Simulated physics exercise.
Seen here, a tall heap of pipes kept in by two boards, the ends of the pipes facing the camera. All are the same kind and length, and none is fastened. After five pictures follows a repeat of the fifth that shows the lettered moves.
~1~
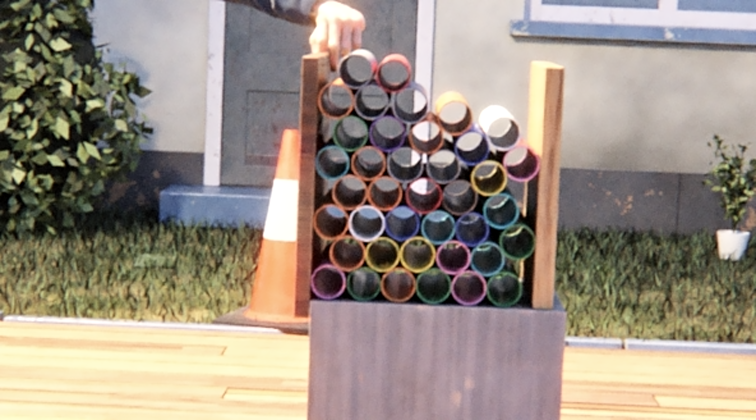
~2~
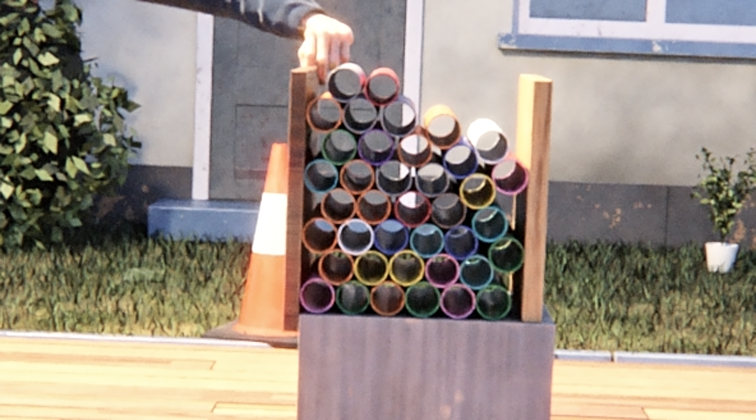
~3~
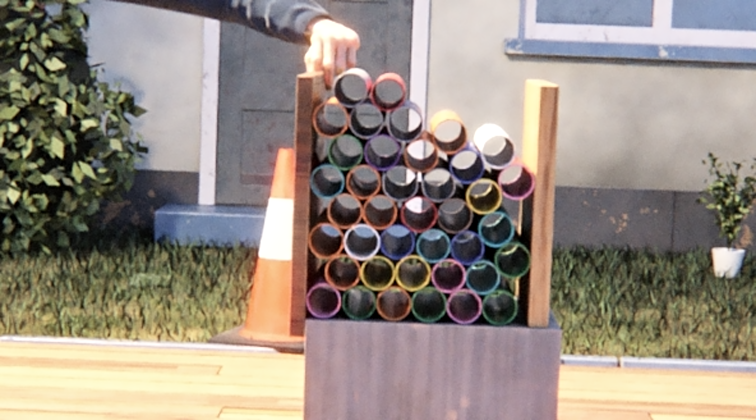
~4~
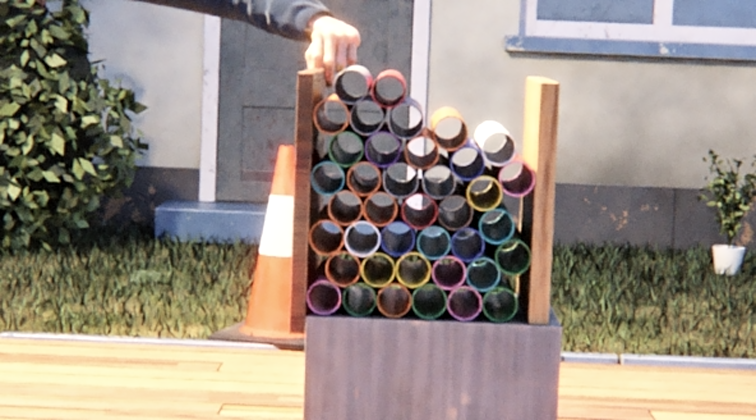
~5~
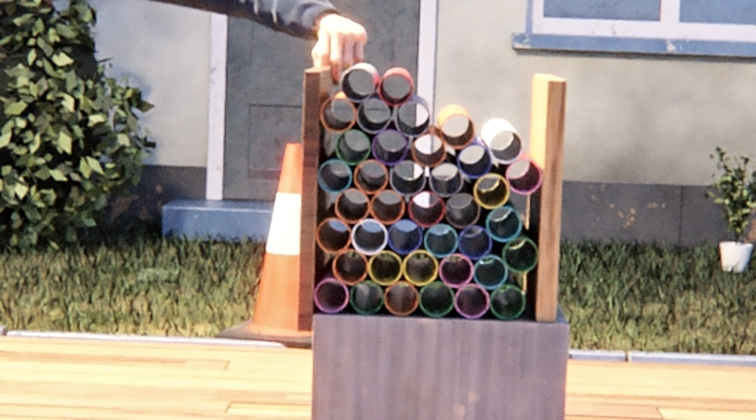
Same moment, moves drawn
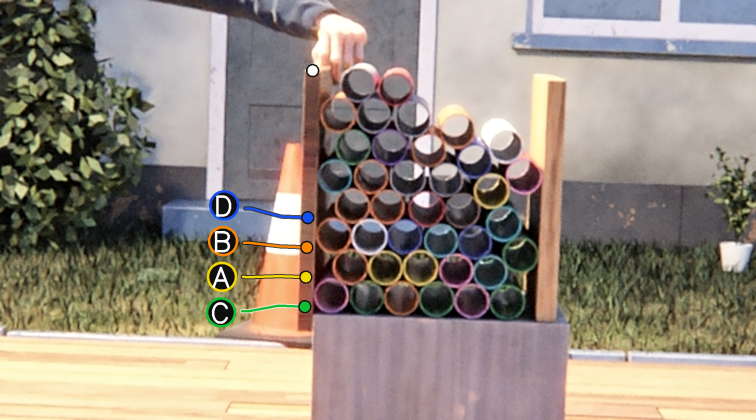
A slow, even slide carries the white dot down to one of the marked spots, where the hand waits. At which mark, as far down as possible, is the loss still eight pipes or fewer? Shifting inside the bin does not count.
At most to B.
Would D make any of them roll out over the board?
At D: Yes.
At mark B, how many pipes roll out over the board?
It comes to six.
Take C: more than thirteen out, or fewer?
At C, fewer than thirteen.
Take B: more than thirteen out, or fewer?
At B, fewer than thirteen.
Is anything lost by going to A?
Yes, at A.
On the marked copy, A at (306, 277); B at (307, 247); C at (305, 307); D at (308, 218); the white dot at (313, 71).
With B. Early on, top of the board (319, 146).
Further on, top of the board (316, 230).
At the end, top of the board (315, 247), six out over the board.
As for the rest, A more than eight out over the board; C more than eight out over the board; D six out over the board.
